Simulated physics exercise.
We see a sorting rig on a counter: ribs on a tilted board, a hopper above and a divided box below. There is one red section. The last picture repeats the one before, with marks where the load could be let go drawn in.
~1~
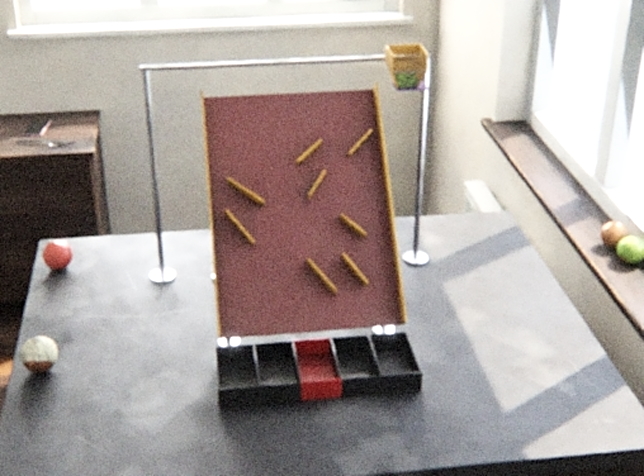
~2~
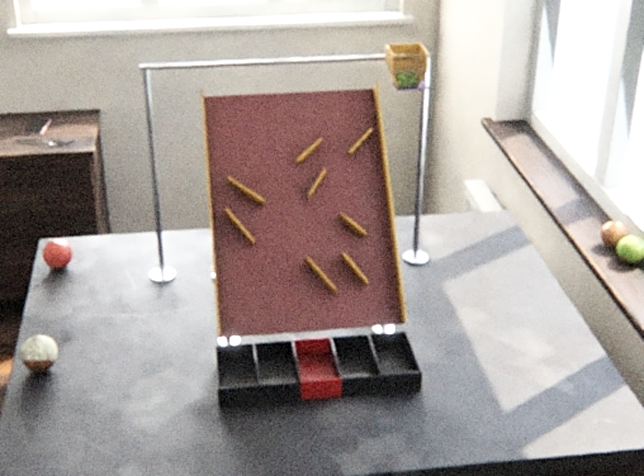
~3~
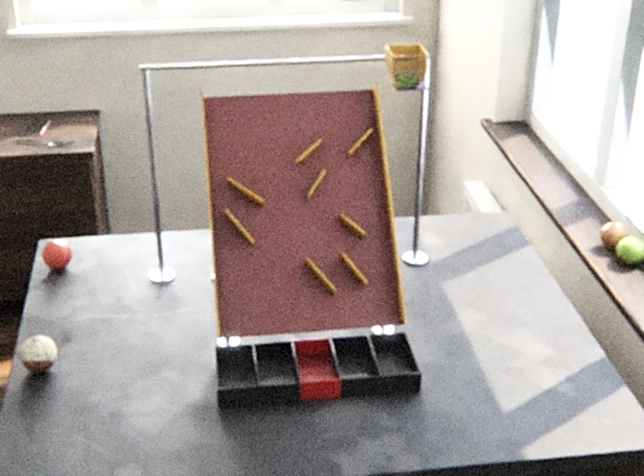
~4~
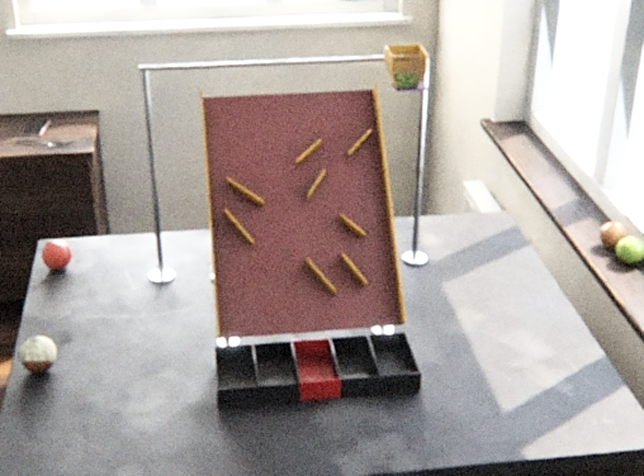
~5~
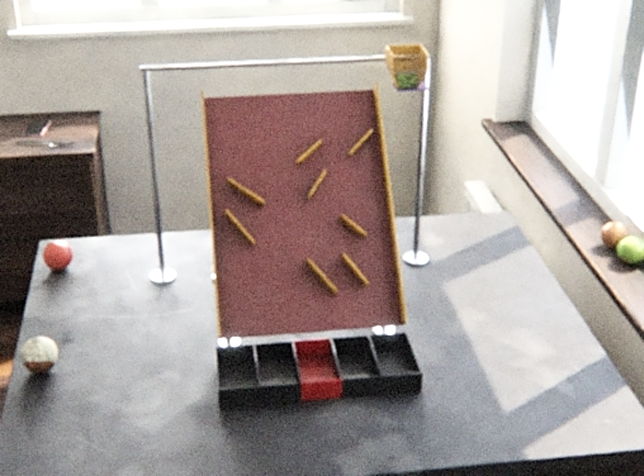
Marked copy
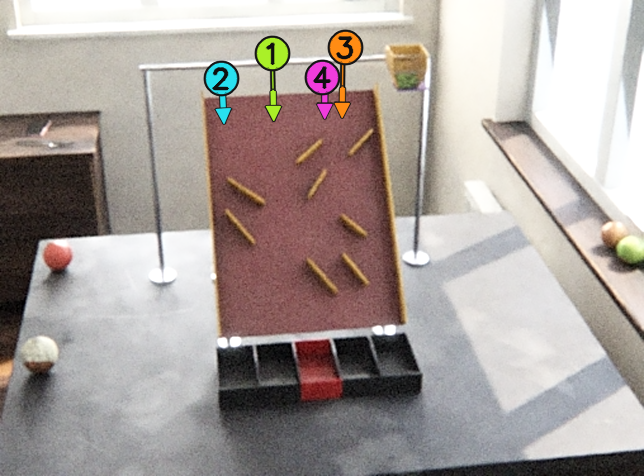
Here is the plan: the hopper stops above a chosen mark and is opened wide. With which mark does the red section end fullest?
Use mark 1.
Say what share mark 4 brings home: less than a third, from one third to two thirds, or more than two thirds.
Mark 4 gives less than a third.
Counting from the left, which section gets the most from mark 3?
It is the fifth one.
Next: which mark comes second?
2.
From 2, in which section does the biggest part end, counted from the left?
The first from the left.
On the marked copy, mark 1 meets the board at (273, 115); mark 2 meets the board at (223, 118); mark 3 meets the board at (342, 112); mark 4 meets the board at (324, 113).
For mark 1, about a third in the red section, about half in other sections, a small part outside the box.
For mark 2, a small part in the red section, most in other sections, a small part outside the box.
For mark 3, none in the red section, nearly all in other sections.
For mark 4, a stray few in the red section, nearly all in other sections, a small part outside the box.
